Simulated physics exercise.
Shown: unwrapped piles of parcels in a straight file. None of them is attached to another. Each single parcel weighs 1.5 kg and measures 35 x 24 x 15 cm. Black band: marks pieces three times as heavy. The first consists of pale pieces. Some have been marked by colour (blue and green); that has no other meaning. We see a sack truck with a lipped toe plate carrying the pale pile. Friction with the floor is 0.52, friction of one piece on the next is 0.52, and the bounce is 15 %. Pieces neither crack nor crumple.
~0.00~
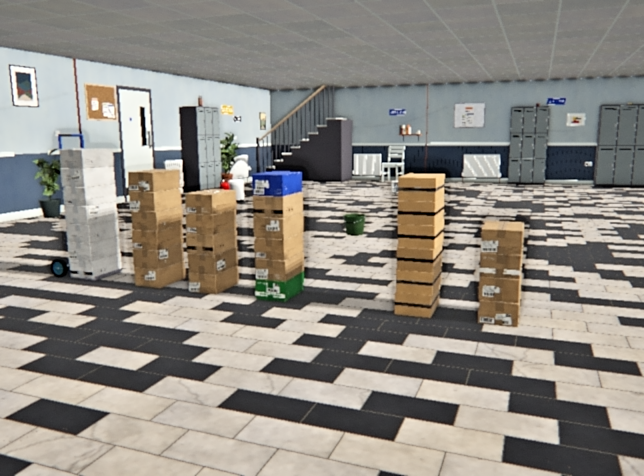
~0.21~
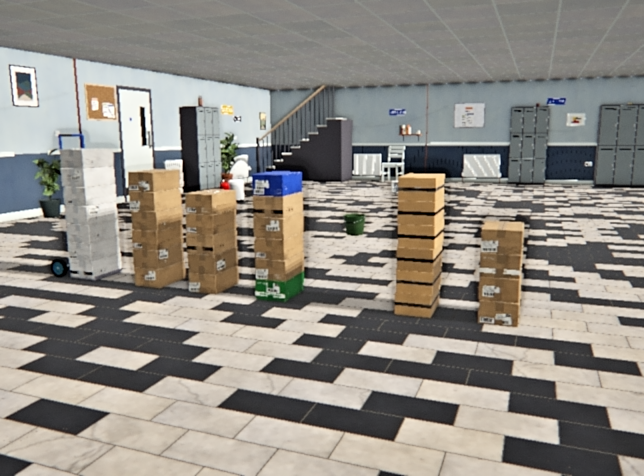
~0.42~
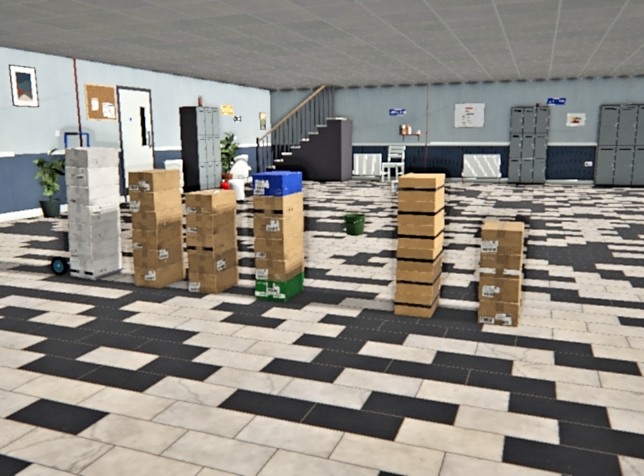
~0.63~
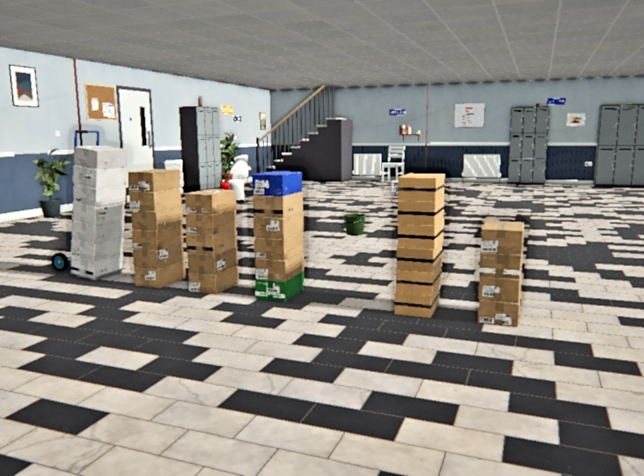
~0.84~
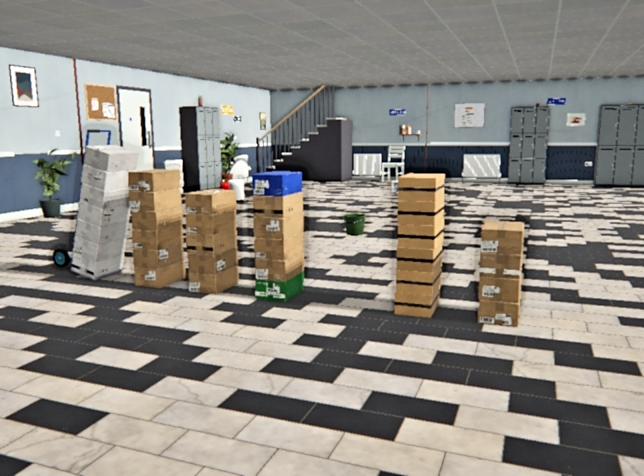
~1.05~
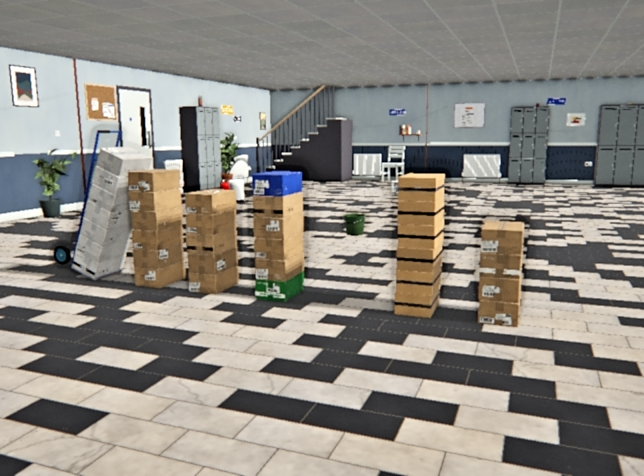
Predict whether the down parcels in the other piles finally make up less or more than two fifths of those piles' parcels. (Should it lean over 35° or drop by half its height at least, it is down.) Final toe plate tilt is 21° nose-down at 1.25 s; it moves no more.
The fallen part ends up past two fifths.
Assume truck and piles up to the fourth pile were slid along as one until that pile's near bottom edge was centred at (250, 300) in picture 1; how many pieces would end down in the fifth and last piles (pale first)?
Down per pile: Fifth 0; last 0.
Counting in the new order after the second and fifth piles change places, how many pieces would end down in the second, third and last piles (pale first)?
In that case second 0, third 0, last 0.
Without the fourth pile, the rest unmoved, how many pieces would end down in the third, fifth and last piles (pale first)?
Down count - third 5, fifth 0, last 0.
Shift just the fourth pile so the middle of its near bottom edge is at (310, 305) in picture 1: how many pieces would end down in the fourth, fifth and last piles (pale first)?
Down counts: Fourth 0, fifth 0, last 0.
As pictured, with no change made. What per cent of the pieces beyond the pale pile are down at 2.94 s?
60 %.
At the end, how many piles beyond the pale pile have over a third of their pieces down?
In total, 3.
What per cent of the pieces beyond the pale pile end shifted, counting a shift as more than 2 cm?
65 in a hundred.
After 1.66 s, 7 of the pale pile down; none of the 27 other parcels down, 6 disturbed.
After 2.26 s, 7 of the pale pile down; 6 of the 27 other parcels down; blue parcel shifted 16 mm.
After 2.94 s, 7 of the pale pile down; 16 of the 27 other parcels down; blue parcel leaning 50°, 25 cm lower; green parcel leaning 34°.
At rest (4.1 s), 7 of the pale pile down; 16 of the 27 other parcels down; green parcel leaning 34°; blue parcel 52 cm lower. That is 59 per cent. As the last picture would show them, middles, green parcel near (289, 279), blue parcel near (371, 260).
